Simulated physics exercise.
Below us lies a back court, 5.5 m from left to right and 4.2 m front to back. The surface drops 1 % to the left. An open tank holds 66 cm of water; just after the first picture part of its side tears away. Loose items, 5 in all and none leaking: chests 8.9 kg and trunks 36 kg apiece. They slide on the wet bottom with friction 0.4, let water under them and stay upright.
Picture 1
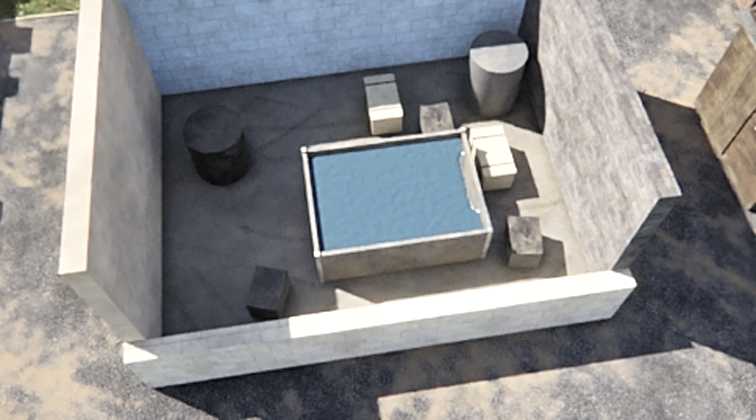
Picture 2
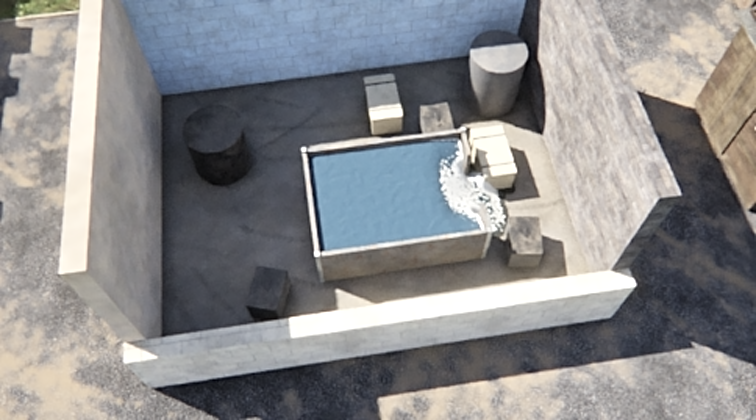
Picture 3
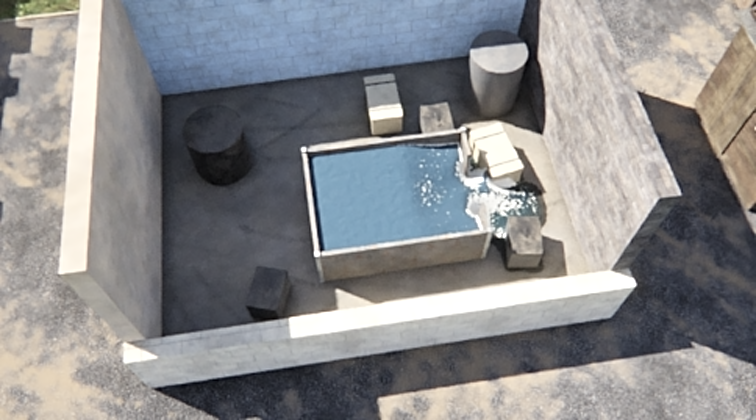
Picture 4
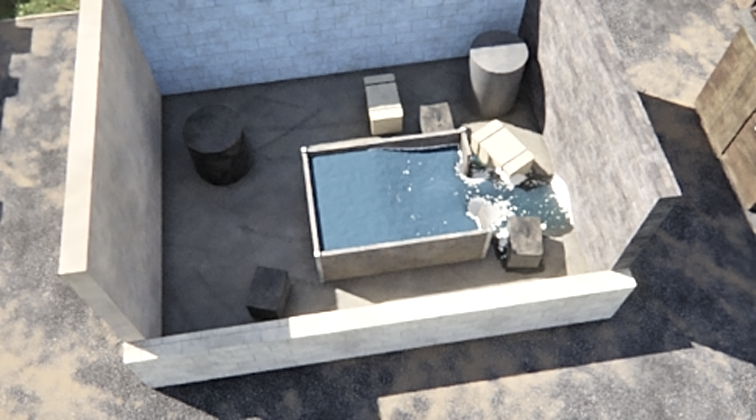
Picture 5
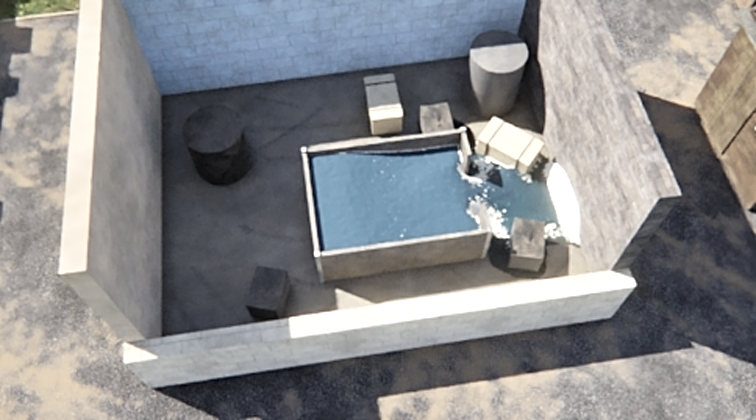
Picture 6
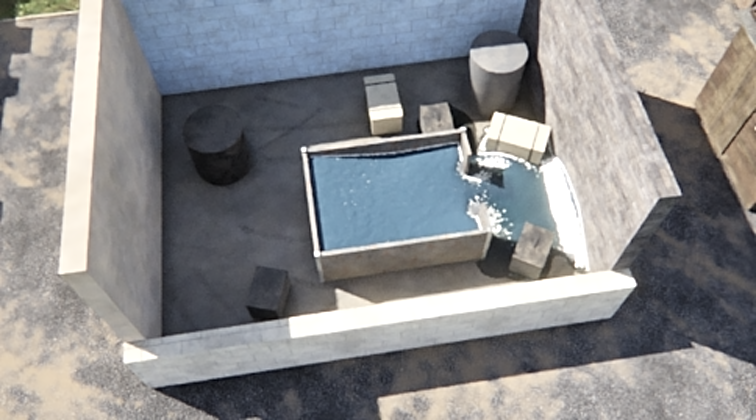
Walled back court with an open tank, its right side breaking as water pours out, pushing a pale trunk and then shifting a small chest.
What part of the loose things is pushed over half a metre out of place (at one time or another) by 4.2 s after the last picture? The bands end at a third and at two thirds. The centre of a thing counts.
Share: Two thirds or more.
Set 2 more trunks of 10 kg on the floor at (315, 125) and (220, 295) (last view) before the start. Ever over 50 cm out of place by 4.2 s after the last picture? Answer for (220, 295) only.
It is over.
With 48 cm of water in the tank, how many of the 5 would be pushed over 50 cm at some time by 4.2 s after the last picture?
Then 3.
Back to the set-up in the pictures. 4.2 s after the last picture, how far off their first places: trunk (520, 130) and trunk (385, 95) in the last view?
In turn: 200 cm, 60 cm.
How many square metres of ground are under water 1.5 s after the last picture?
Roughly 10.0 m2.
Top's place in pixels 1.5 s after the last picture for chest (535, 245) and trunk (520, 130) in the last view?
Near (463, 260) and (476, 112).
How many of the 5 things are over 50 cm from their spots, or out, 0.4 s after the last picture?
2 of them.
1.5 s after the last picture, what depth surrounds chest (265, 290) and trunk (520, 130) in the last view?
Roughly 0 and 11 cm.
Then, 0.4 s after the last picture 2 of 5 are over 50 cm from their spots; 0 afloat.
Then, 1.5 s after the last picture 2 of 5 are over 50 cm from their spots; 1 afloat.
Then, 2.8 s after the last picture 4 of 5 are over 50 cm from their spots; 1 afloat.
Then, 4.2 s after the last picture 5 of 5 are over 50 cm from their spots, and 5 have been at some point; 3 afloat.
